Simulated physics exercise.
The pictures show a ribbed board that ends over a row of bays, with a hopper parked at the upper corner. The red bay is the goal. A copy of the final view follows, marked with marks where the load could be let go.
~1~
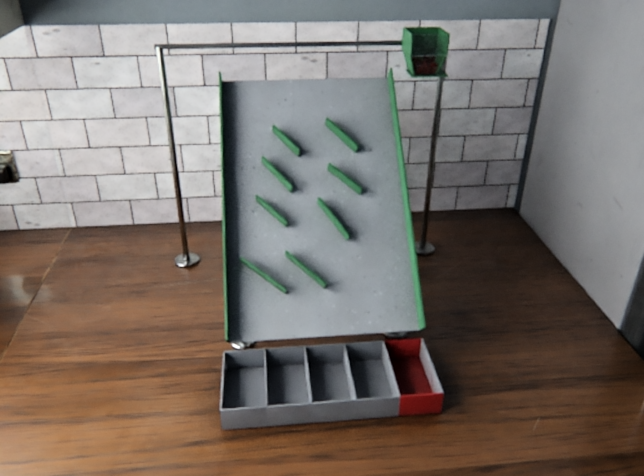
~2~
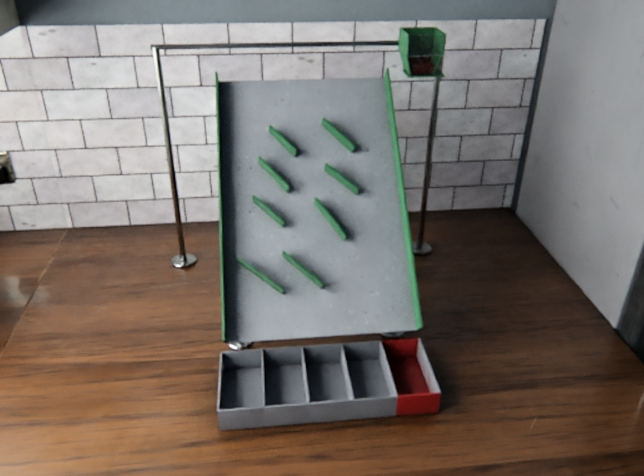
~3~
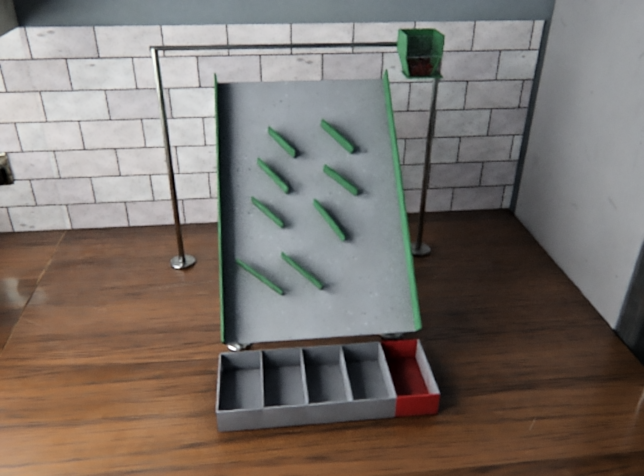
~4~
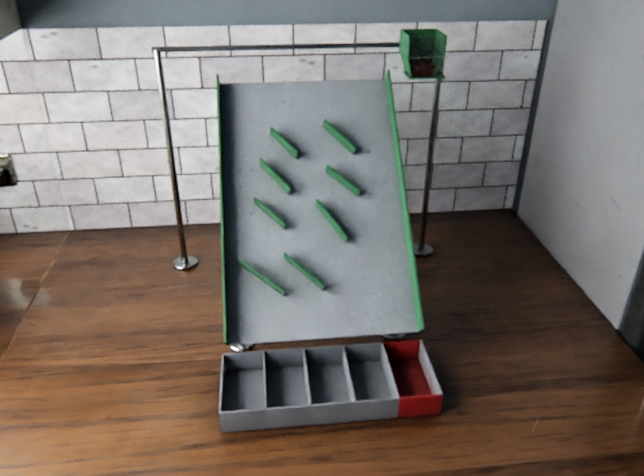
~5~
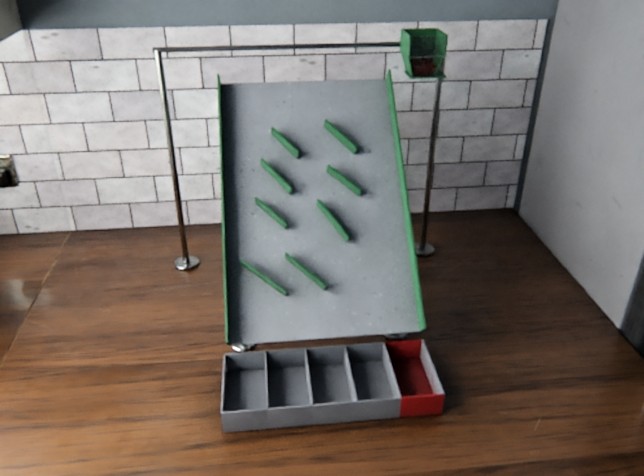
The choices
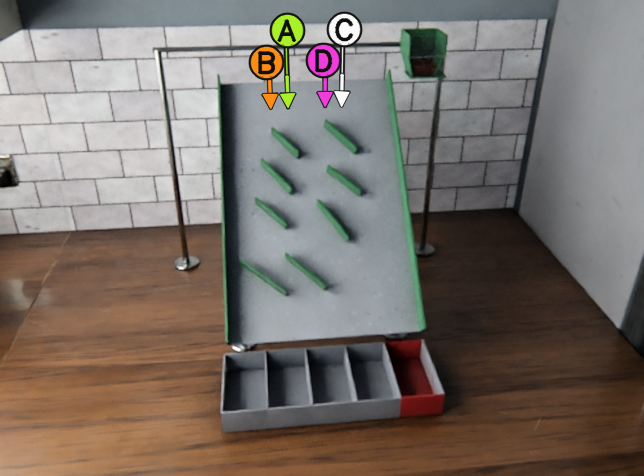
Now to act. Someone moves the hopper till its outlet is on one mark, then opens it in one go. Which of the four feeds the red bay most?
C works best here.
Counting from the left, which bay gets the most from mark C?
It is the fifth one.
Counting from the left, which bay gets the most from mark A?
It is the fifth one.
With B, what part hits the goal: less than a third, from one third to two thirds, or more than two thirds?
From one third to two thirds.
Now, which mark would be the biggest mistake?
Mark B.
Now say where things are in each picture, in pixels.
Hopper near (425, 65), kidney beans, door shut, in the first frame.
Ribs (270, 125) to (296, 151), (323, 118) to (355, 146), (259, 157) to (289, 187), in the second frame.
Ribs (325, 164) to (358, 190), (252, 197) to (283, 223), (314, 199) to (345, 237), in the third frame.
Ribs (239, 260) to (285, 292), (284, 253) to (324, 286), in the fourth frame.
Red bay near (422, 404), number 5 of 5 from the left, in the fifth frame.
On the marked copy, mark A meets the board at (287, 102); mark B meets the board at (270, 103); mark C meets the board at (341, 101); mark D meets the board at (325, 101).
For mark A, the bulk in the red bay, close to a quarter in other bays.
For mark B, close to half in the red bay, close to half in other bays, only a few held on the board.
For mark C, all but a few in the red bay.
For mark D, the bulk in the red bay, close to a quarter in other bays.
